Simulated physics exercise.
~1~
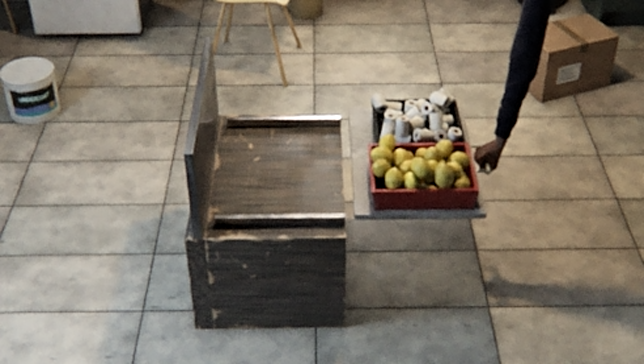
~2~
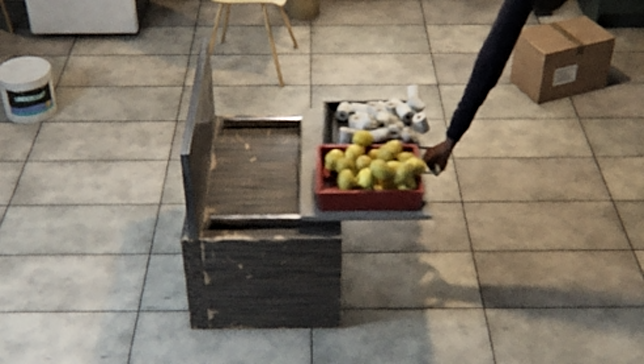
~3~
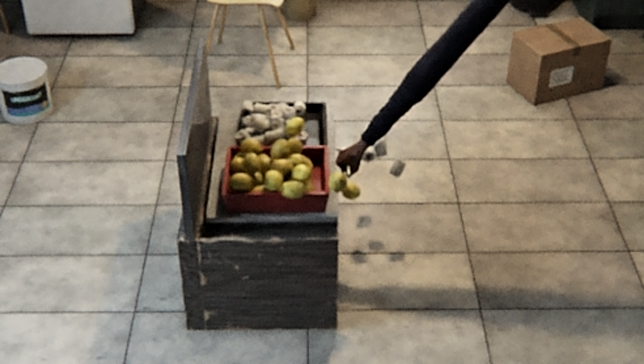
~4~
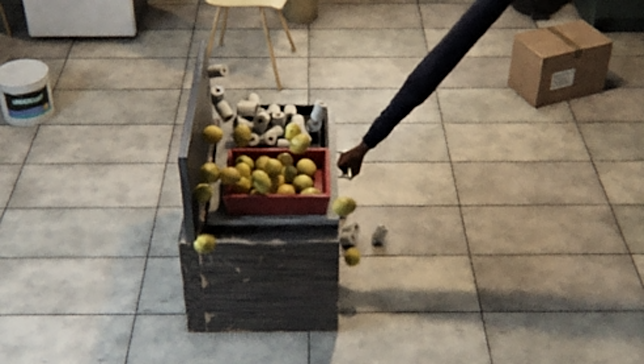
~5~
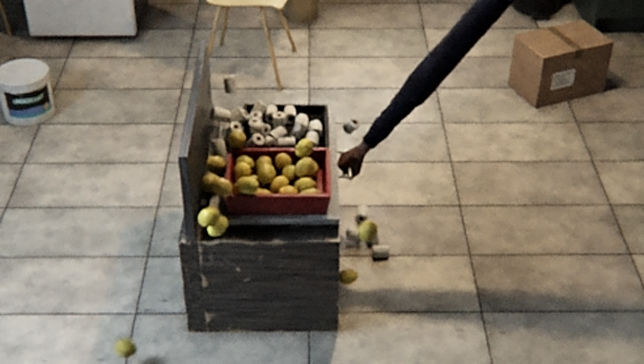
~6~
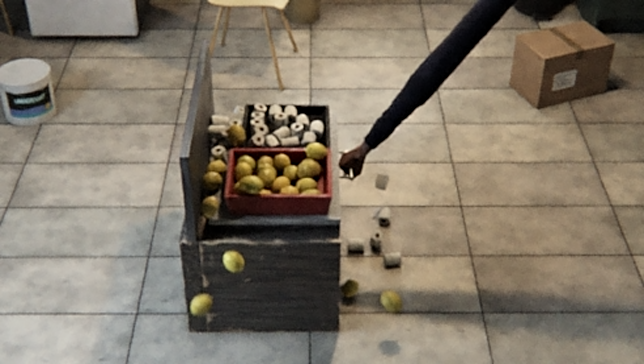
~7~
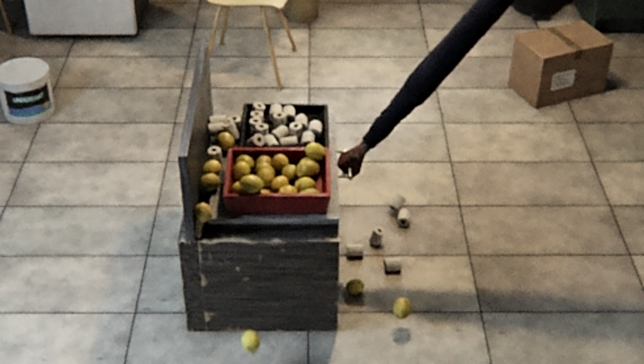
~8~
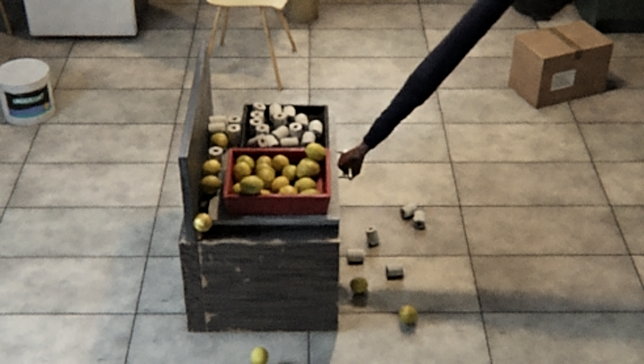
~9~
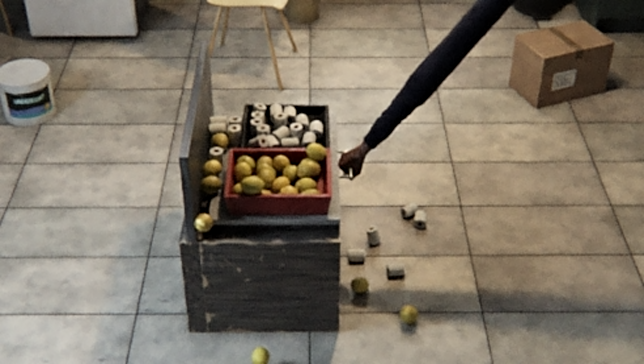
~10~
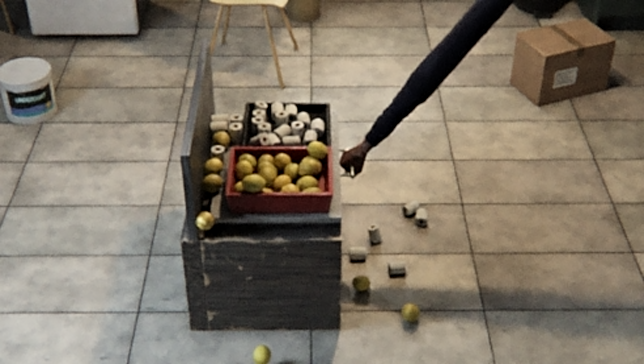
A pull-out shelf carrying a red basket of yellow-green lemons and, behind it, a black basket of white paper rolls juts right from a dark wooden unit on a grey tiled floor, seen from above. A white bucket, a pale chair and a cardboard box stand around it. A dark-sleeved arm shoves the shelf left until it stops dead over the unit. Lemons and rolls spill out both ways, some piling against the upright back panel, others dropping to the floor. They settle scattered, with both baskets still partly filled and the hand beside the shelf.
